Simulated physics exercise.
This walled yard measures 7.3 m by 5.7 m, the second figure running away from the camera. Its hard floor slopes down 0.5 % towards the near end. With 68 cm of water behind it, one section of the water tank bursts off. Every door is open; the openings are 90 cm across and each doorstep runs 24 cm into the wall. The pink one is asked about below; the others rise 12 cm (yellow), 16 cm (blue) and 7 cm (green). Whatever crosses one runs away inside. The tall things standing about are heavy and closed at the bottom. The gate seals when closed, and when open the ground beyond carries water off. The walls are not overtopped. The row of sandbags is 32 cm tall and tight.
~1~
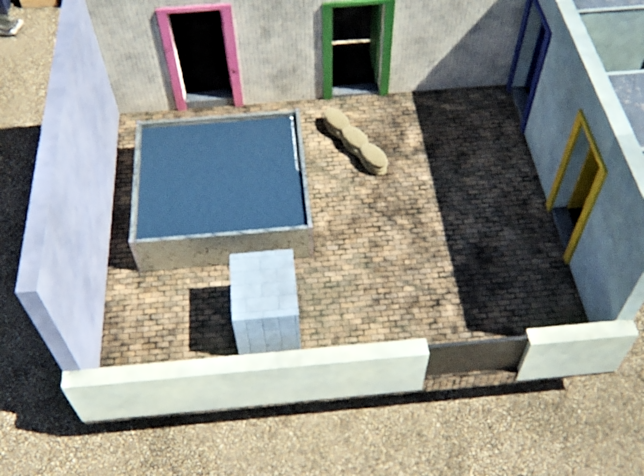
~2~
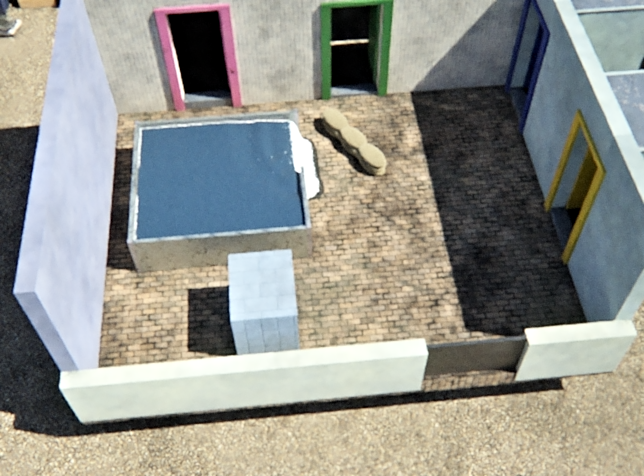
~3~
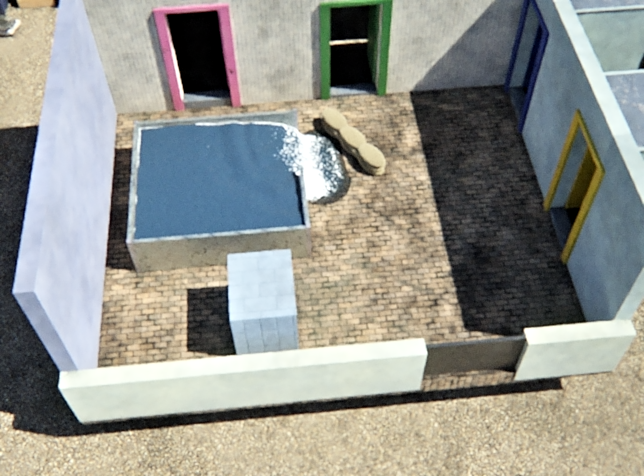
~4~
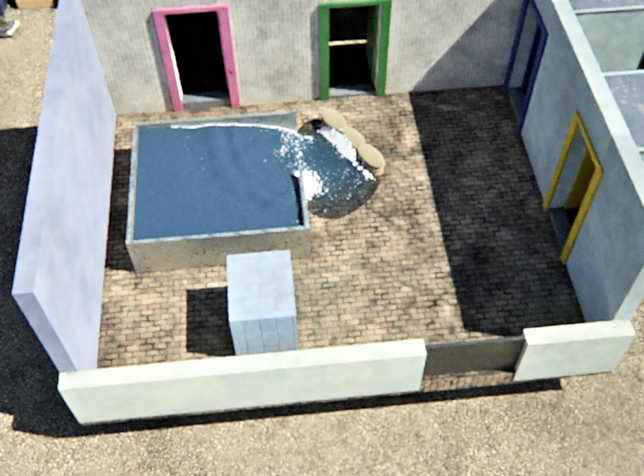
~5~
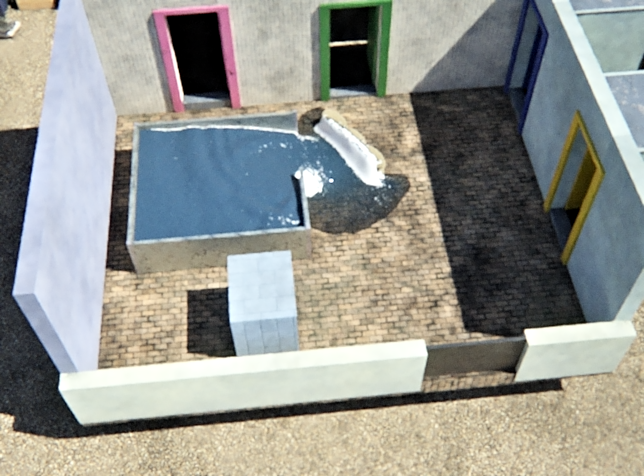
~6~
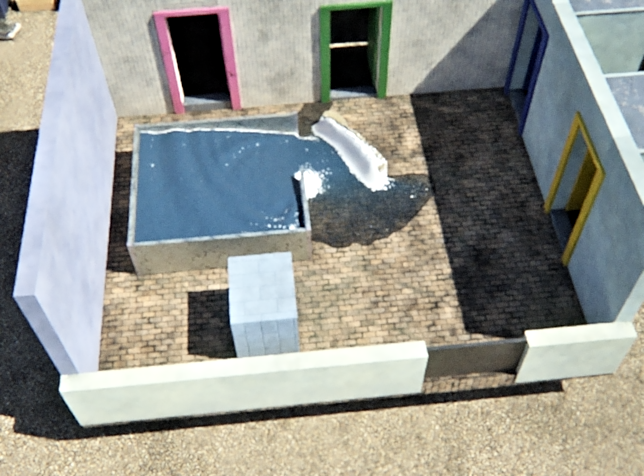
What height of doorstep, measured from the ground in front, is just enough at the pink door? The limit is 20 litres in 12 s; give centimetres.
At least 7.5 cm or so.
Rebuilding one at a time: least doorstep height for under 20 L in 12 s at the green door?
Roughly 8.0 cm at green.
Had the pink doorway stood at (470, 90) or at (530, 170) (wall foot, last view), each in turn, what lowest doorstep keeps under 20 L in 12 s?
Roughly 9.0 and 8.5 cm.
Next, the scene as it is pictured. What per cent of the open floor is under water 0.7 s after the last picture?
About 30 per cent.
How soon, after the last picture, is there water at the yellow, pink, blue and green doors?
Arrival: Yellow 0.9 s, pink 1.0 s, blue 1.8 s, green 0.6 s.
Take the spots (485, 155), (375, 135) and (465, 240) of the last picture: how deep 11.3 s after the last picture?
In that order: 10, 8 and 10 cm.
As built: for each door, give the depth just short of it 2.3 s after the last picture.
In cm: Yellow 17, pink 7, blue 15, green 8.
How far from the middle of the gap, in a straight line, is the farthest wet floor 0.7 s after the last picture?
About 4.2 m.
Then, 0.7 s after the last picture water covers 30 % of the floor, deepest (58 cm) near (338, 147); it has not reached the pink door.
Then, 2.3 s after the last picture water covers 75 % of the floor, deepest (42 cm) near (338, 147); 7 cm at the pink door, 0 litres in over its 18 cm doorstep.
Then, 11.3 s after the last picture water covers 95 % of the floor, deepest (18 cm) near (97, 401); 9 cm at the pink door, 0 litres in over its 18 cm doorstep.
At the pink door as built, the water peaked near 11 cm, 9.5 s after the last picture.
Run again over the same 12 s with other heights there, 36 litres in over 6 cm, 6 litres over 9.5 cm. The limit of 20 litres is kept from about 7.5 cm up.
